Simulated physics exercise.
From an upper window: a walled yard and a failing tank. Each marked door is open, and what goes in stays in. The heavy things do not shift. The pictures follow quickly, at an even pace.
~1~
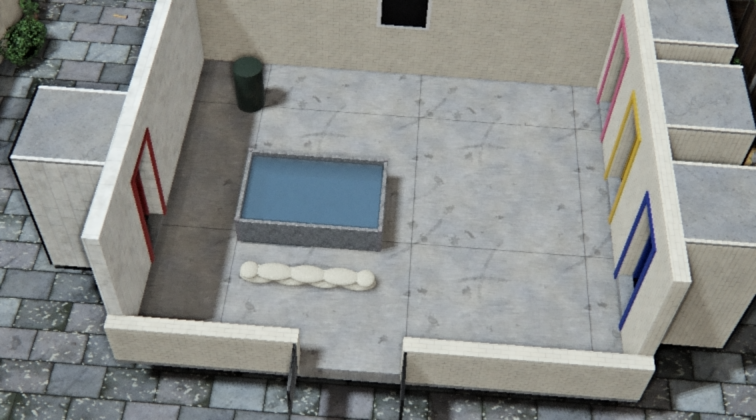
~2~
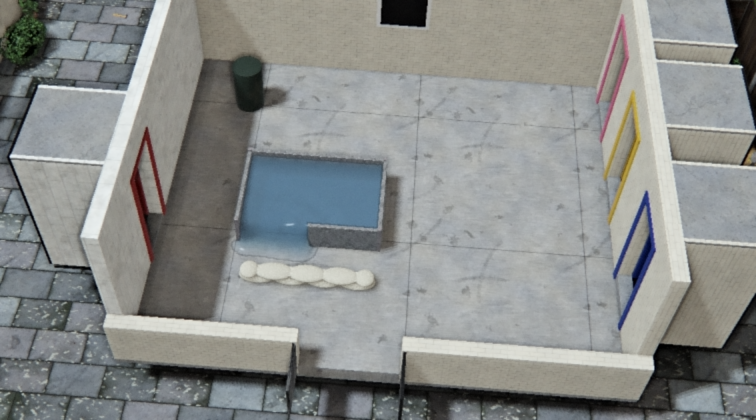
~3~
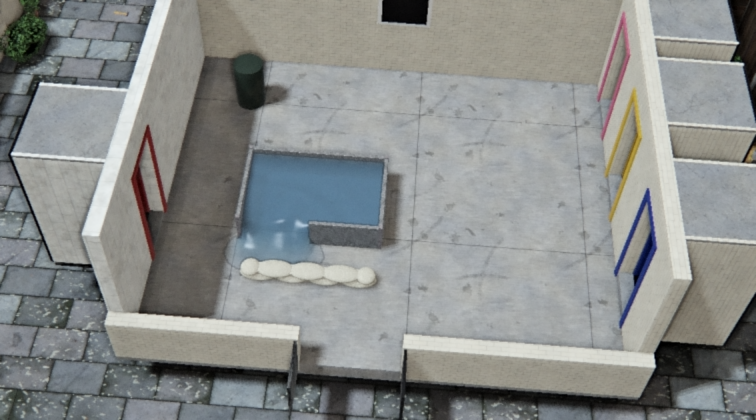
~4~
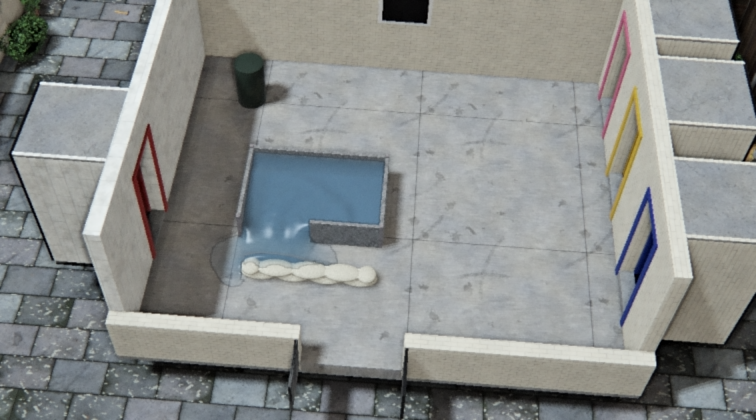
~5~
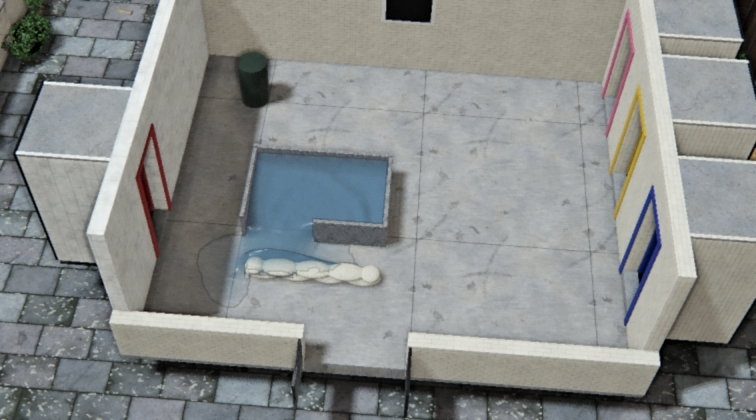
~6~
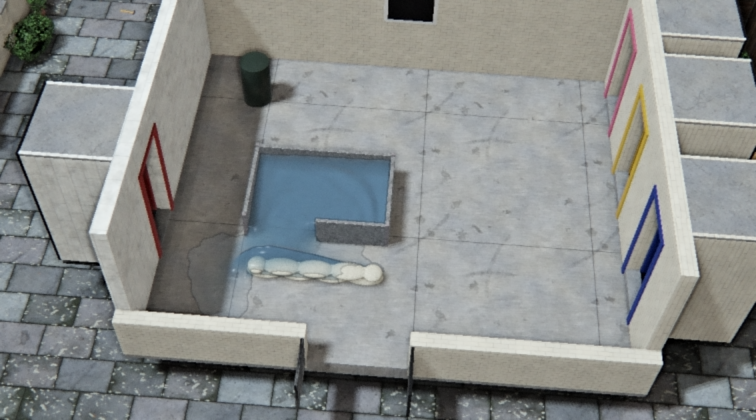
Water sits still in a raised grey tank in a walled yard, then pours out through a gap at the front left. It reaches the row of pale rounded sacks just in front and spreads left across the paving, its thin wet edge widening over the shaded ground and around the row's left end.
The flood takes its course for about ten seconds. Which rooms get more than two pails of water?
In the end: The yellow door admits no more than that; the red door lets in a lot; the pink door admits no more than that; the blue door admits no more than that.
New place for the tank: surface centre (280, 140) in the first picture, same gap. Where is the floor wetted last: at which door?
That is the one in pink.
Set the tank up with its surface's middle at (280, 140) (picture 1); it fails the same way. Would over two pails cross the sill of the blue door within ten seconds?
Then: The blue one is under.
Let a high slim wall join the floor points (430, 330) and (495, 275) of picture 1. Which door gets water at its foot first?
It is the red door.
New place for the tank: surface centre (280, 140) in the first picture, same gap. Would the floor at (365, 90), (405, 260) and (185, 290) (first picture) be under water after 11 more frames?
In turn: Dry, covered, awash.
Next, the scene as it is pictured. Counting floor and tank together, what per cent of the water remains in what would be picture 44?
About 92 per cent.
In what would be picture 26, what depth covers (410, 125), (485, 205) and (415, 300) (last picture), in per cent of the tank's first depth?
In turn 0, 2 and 2 in a hundred.
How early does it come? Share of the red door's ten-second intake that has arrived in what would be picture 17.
Roughly 20 per cent.
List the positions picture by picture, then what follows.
In the first frame, still water in the tank at (314, 192).
In the second frame, the front is at (311, 254), out from the gap at (274, 234).
In the third frame, the front is at (309, 269), out from the gap at (276, 233).
In the fourth frame, the front is at (332, 269), out from the gap at (276, 233).
In the fifth frame, water pours out at (280, 232) and has run to (218, 296).
In the sixth frame, the front is at (217, 314), out from the gap at (282, 231).
A moment on, water covers 15 % of the floor; the yellow door not reached, the red door not reached, the pink door not reached, the blue door not reached.
Next, water covers 25 % of the floor; the yellow door not reached, the red door over two buckets in, the pink door not reached, the blue door not reached.
Then, water covers 35 % of the floor; the yellow door not reached, the red door over two buckets in, the pink door not reached, the blue door wet at the sill, nothing in.
Later, water covers 50 % of the floor; the yellow door wet at the sill, nothing in, the red door far over two buckets in, the pink door not reached, the blue door wet at the sill, nothing in.
In the end, water covers 65 % of the floor; the yellow door wet at the sill, nothing in, the red door far over two buckets in, the pink door wet at the sill, nothing in, the blue door wet at the sill, nothing in.
